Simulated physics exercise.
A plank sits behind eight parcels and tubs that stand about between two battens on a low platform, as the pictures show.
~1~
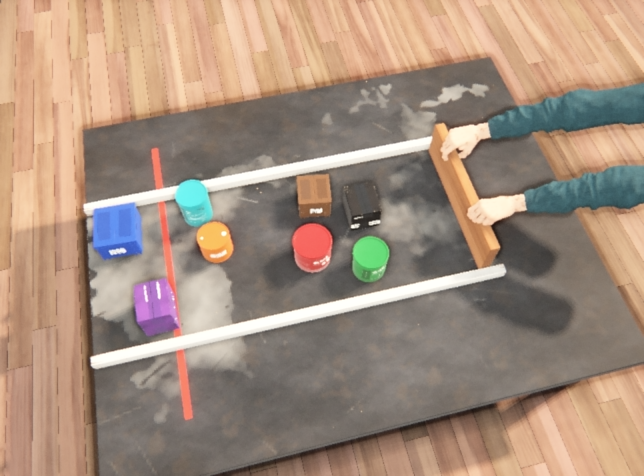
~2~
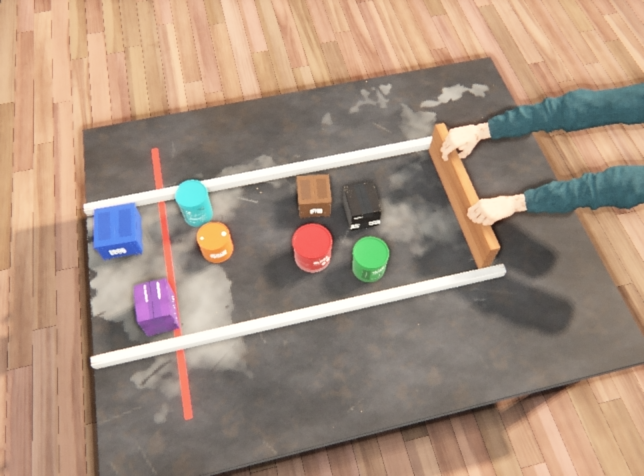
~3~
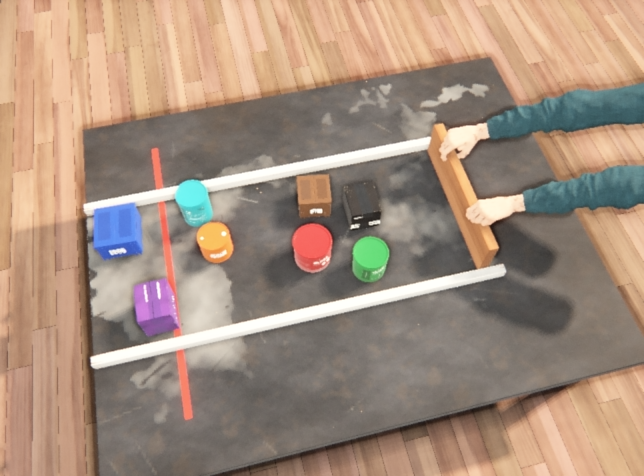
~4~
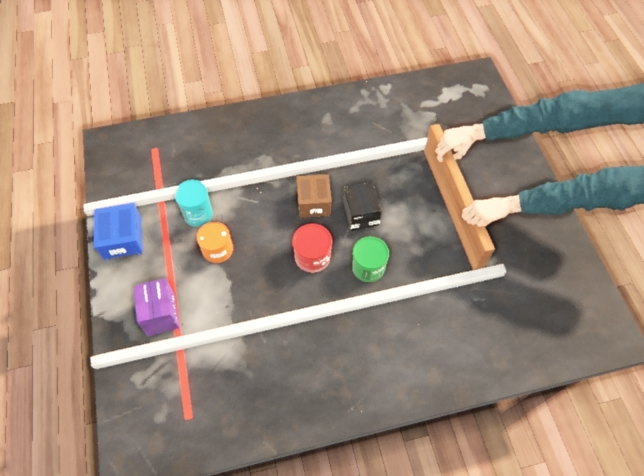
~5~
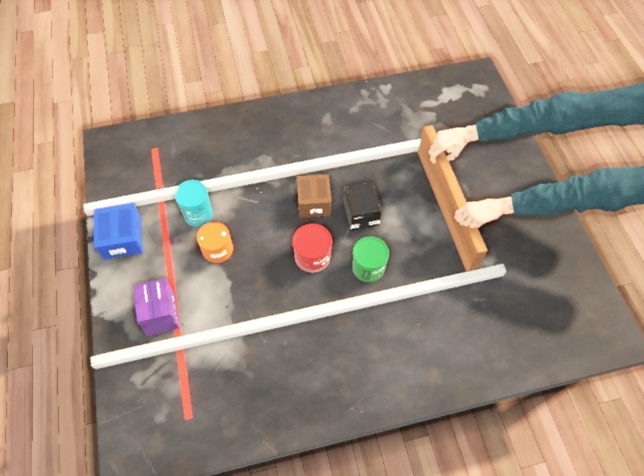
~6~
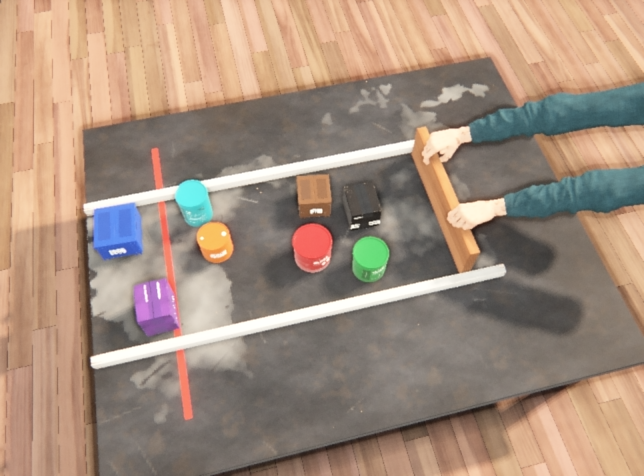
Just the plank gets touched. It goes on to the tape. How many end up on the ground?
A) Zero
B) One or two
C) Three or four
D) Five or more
Option B: One or two.
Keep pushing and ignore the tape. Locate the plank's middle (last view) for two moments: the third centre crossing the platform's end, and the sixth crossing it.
Its middle is around (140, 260) and later (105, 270).
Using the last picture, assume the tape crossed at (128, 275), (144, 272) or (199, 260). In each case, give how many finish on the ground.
The counts: 4, 1 and 0.
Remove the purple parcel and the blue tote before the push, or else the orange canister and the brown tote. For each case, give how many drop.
You'd get 0 in the first case and 0 in the second one.
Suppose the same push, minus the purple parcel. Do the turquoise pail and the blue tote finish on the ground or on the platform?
Turquoise pail stays put; blue tote drops.
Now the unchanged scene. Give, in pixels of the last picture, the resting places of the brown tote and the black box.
You'll find the brown tote at roughly (144, 215) and the black box at roughly (149, 250).
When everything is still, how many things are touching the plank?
4 touch it.
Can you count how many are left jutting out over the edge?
The count is 0.
A little later, none off yet; blue tote at rest near (119, 231); purple parcel at rest near (157, 308); turquoise pail at rest near (195, 204).
When it is over, the number that fall off is one or two; down, blue tote.
